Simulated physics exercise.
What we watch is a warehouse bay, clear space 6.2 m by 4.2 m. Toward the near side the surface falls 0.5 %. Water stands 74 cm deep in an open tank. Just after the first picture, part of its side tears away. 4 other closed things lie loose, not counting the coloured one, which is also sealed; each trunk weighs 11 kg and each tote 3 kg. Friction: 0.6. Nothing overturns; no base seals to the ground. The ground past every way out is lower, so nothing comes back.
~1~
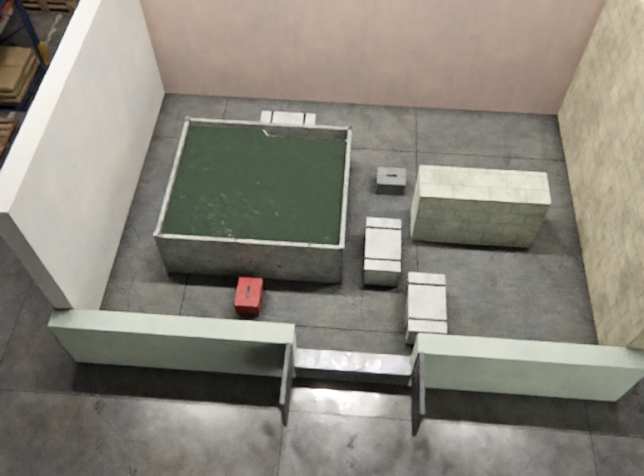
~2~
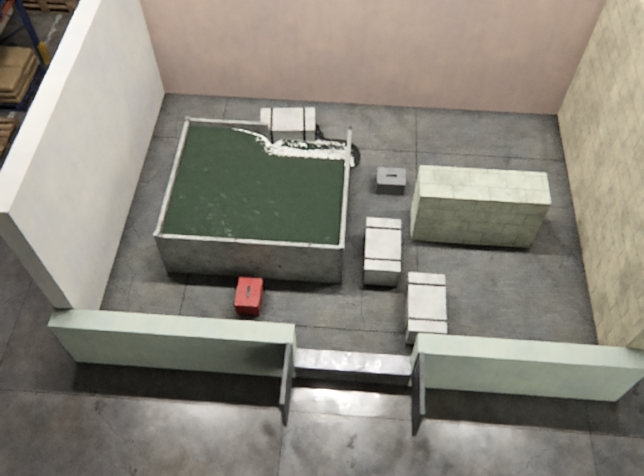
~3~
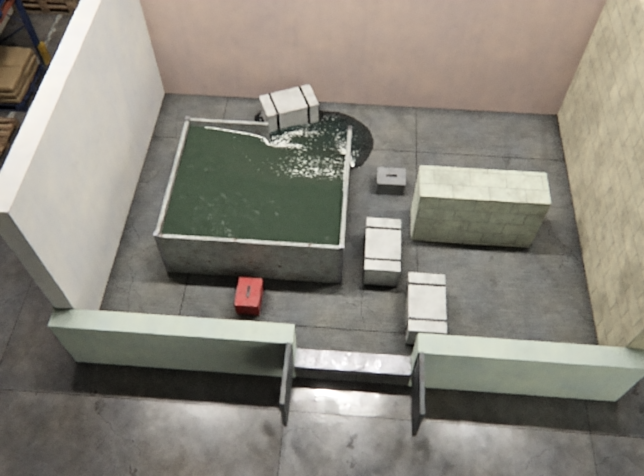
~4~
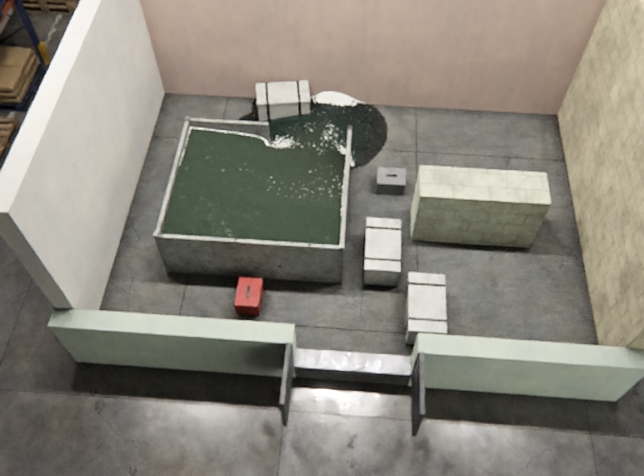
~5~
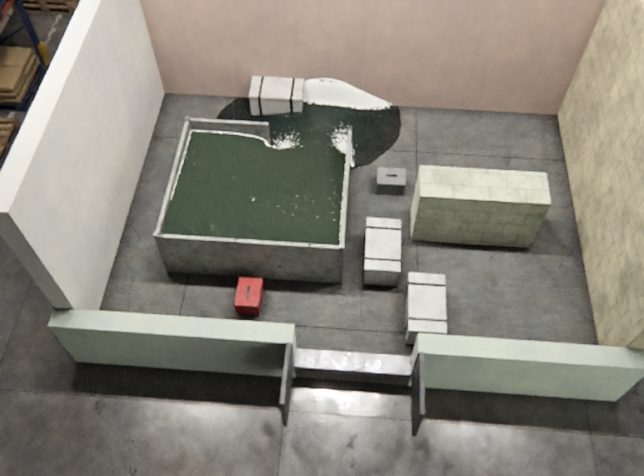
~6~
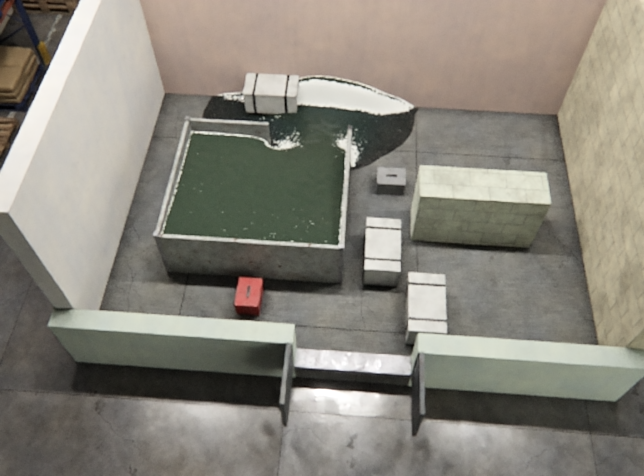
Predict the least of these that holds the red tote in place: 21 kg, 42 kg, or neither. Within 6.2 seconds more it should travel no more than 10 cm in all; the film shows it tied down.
42 kg.
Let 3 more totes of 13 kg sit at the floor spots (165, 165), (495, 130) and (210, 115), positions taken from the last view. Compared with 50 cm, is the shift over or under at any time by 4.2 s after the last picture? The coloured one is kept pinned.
Order as asked - goes beyond, goes beyond, goes beyond.
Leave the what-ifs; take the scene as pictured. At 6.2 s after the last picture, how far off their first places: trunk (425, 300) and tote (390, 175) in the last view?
In turn: 100 cm, 80 cm.
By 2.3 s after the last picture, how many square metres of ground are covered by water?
Wet area: Approx. 18 m2.
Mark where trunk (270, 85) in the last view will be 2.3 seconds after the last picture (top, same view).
Position: About (161, 171).
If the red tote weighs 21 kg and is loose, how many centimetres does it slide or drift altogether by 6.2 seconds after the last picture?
100 cm in all.
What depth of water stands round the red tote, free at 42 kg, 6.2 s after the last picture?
Close to 18 cm deep.
Then, 0.6 s after the last picture the red tote would be 0 cm from its start with 21 kg and 0 cm from its start with 42 kg; 0 cm of water round it then.
Then, 2.3 s after the last picture the red tote would be 0 cm from its start with 21 kg and 0 cm from its start with 42 kg; 0 cm of water round it then.
Then, 4.2 s after the last picture the red tote would be 0 cm from its start with 21 kg and 0 cm from its start with 42 kg; 9 cm of water round it then.
Then, 6.2 s after the last picture the red tote would be 85 cm from its start with 21 kg and 1 cm from its start with 42 kg; 18 cm of water round it then.
